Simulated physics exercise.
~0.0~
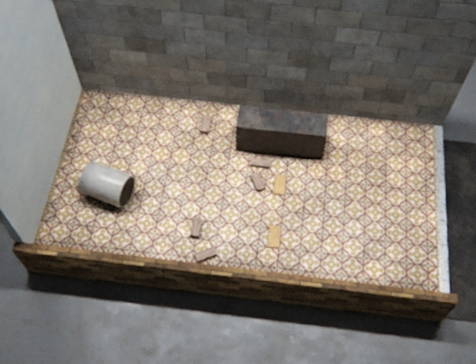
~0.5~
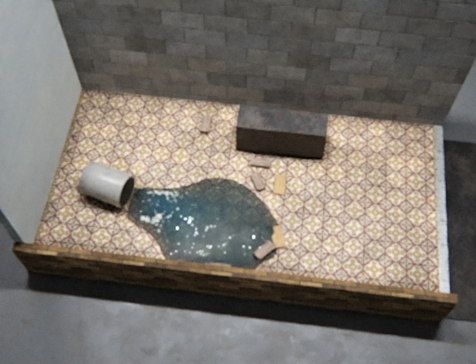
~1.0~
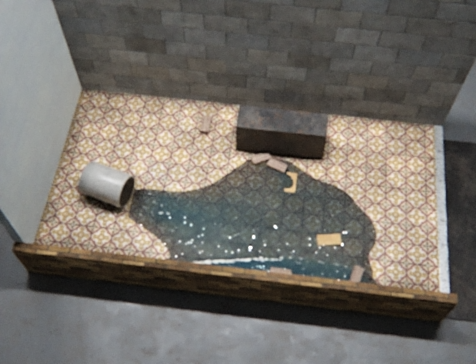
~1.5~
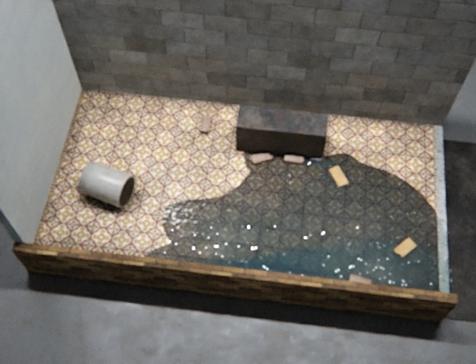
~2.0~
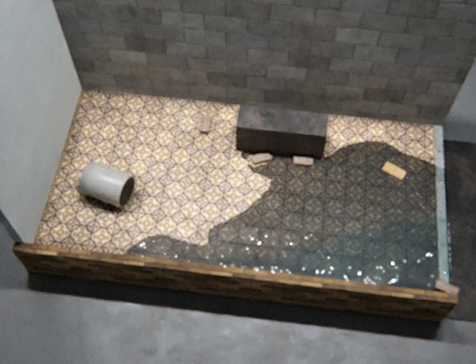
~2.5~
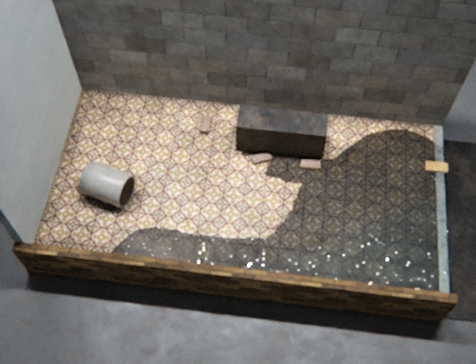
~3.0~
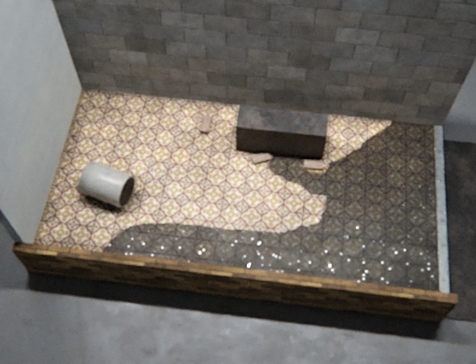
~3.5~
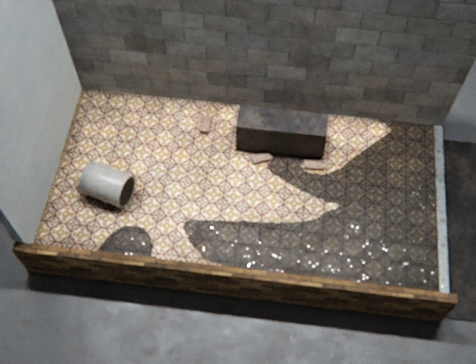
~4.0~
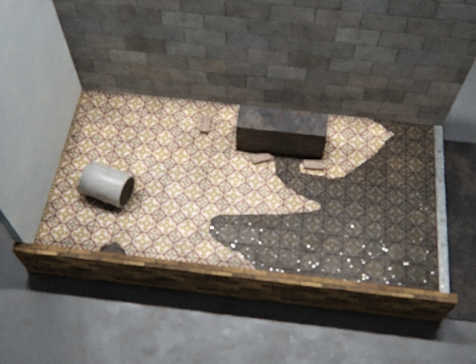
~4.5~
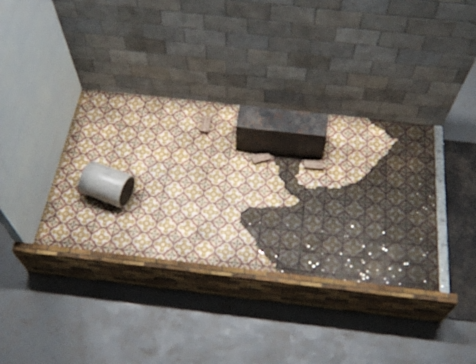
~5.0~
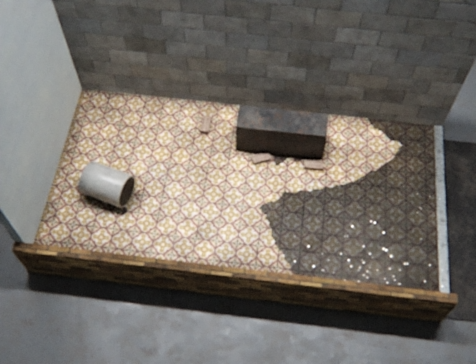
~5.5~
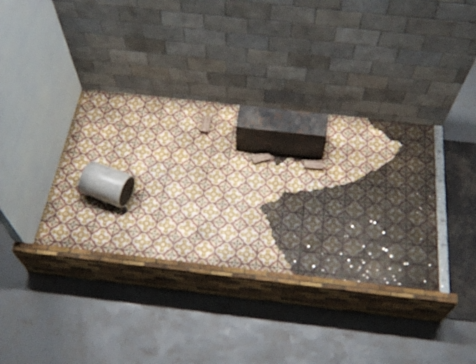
Water spilled from a pale, tipped-over container across a patterned tile floor and swept several small flat pieces to the right, some going out of sight, then shrank to a dark patch at the right while a few pieces stayed by the dark block.
